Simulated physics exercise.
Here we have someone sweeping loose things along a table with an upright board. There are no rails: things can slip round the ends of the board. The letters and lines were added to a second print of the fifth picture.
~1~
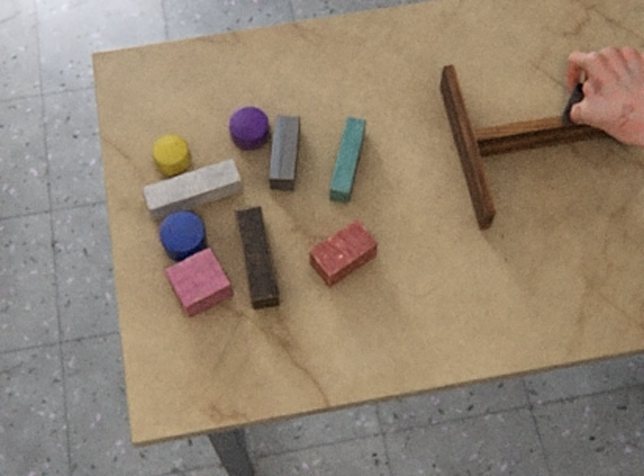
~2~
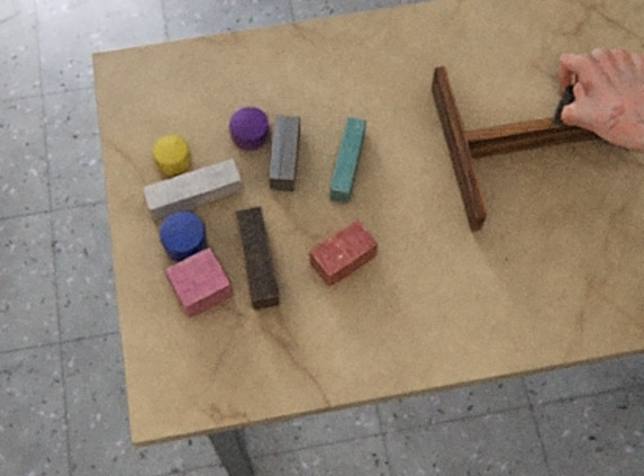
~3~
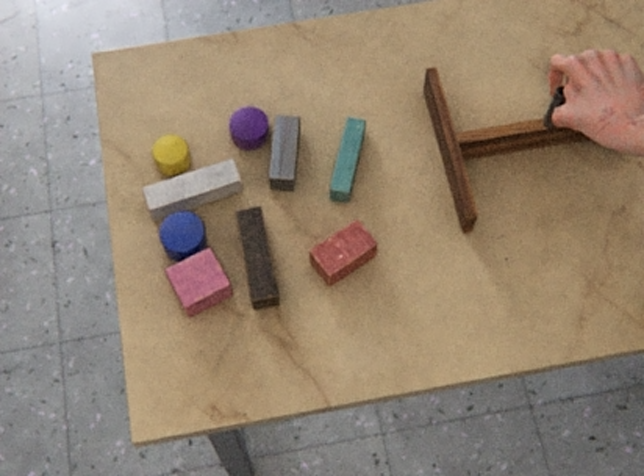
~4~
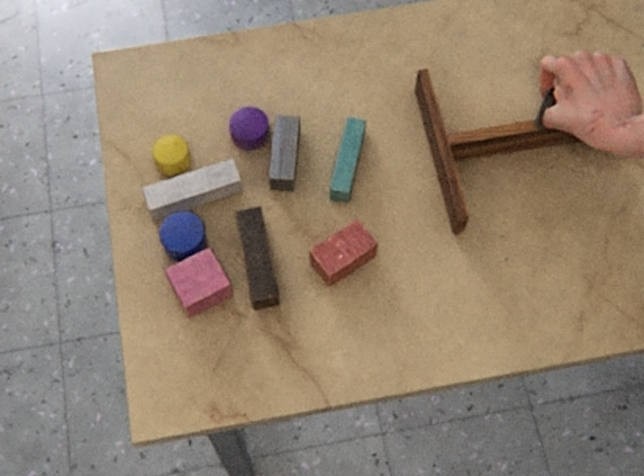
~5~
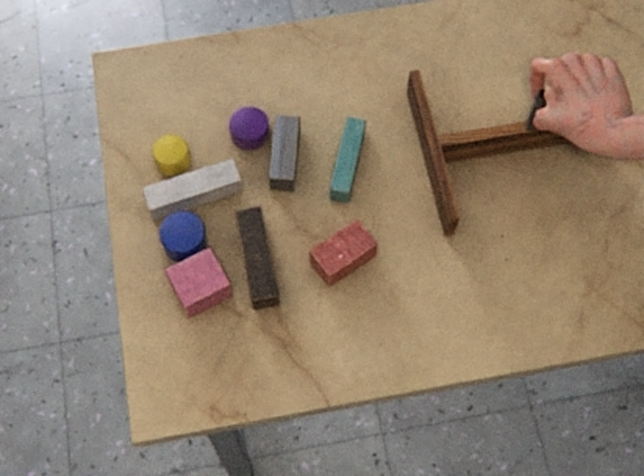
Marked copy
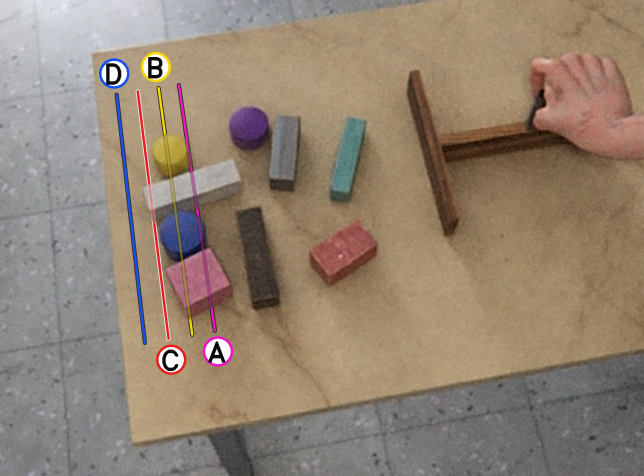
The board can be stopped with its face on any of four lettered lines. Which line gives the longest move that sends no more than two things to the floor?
B is the last line within the limit.
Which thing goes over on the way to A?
The white bar.
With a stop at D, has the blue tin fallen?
Yes.
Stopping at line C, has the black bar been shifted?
By then, yes.
On the marked copy, A at (196, 200); B at (174, 204); C at (152, 207); D at (130, 211).
With B. Early on, board (341, 157); red block (324, 259); turquoise bar (323, 165).
Further on, board (247, 172); white bar (147, 193); yellow tin (153, 163).
At the end, board (174, 184); yellow tin over the edge; white bar over the edge; two fallen.
As for the rest, A is within the limit but short; C drops four; D drops five.
